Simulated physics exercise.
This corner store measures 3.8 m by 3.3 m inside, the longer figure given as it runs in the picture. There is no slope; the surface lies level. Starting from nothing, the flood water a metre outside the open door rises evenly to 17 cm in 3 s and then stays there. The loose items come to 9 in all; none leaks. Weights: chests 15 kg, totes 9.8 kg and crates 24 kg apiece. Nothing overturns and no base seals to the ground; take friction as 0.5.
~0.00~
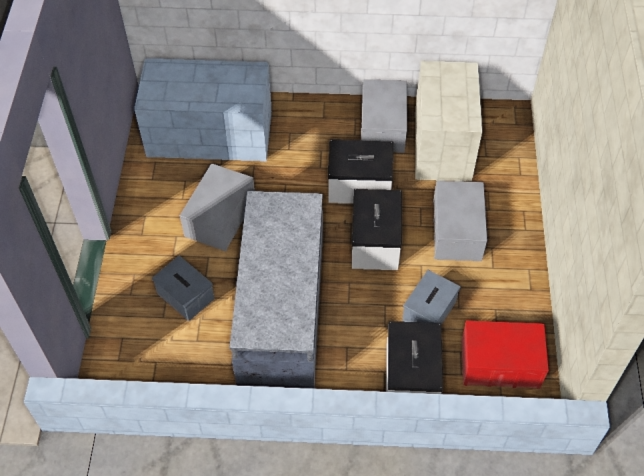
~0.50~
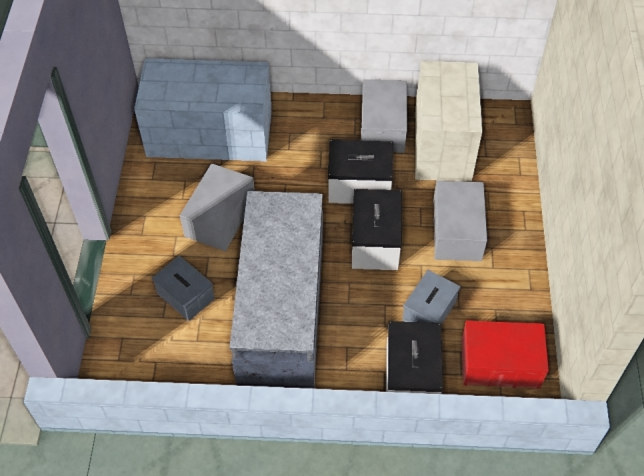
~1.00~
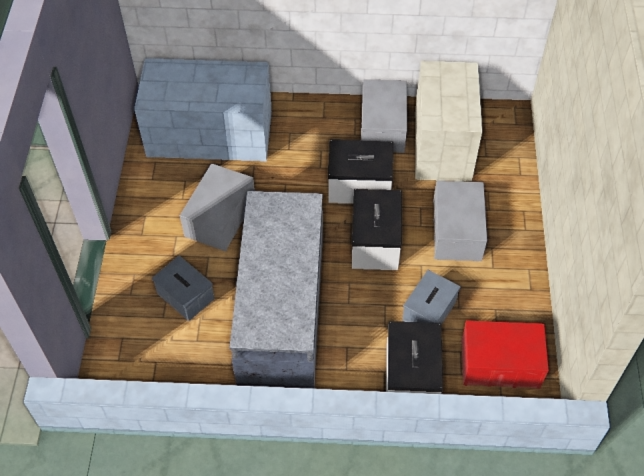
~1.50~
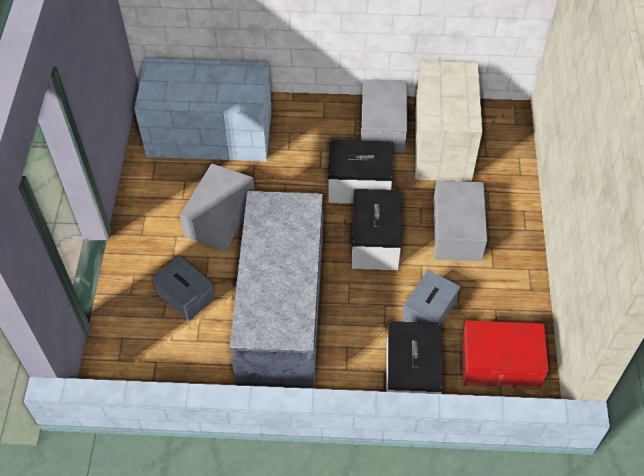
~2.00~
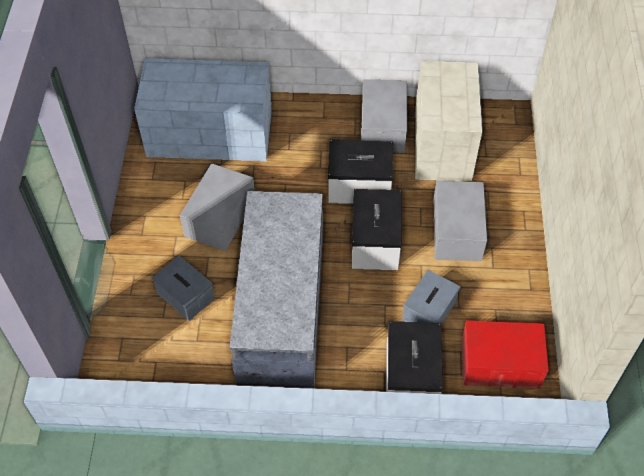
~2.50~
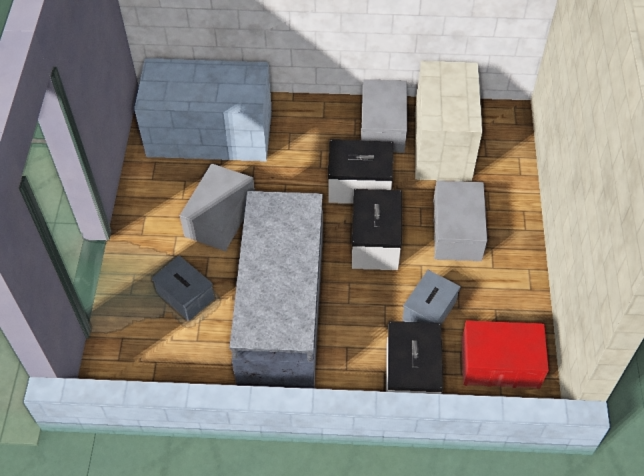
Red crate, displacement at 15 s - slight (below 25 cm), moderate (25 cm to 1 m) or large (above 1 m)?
Slight.
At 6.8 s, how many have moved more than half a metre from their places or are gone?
1.
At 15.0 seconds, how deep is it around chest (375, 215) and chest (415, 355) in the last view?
First roughly 9 cm, second roughly 9 cm.
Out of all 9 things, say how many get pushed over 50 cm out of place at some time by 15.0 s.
I count 5.
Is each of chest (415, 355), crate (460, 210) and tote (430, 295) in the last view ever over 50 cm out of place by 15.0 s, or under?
Order as asked: Below, below, beyond.
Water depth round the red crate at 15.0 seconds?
I'd put it at about 9 cm.
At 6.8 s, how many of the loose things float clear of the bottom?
The count is 1.
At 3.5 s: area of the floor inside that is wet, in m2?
I'd put it close to 2.0 m2.
After 3.5 s the red crate is near (507, 345), 0.0 m from its start, aground; 0 afloat.
After 6.8 s the red crate is near (507, 345), 0.0 m from its start, aground; 1 afloat.
After 11.0 s the red crate is near (507, 345), 0.0 m from its start, aground; 2 afloat.
After 15.0 s the red crate is near (511, 350), 0.0 m from its start, aground; 7 afloat.
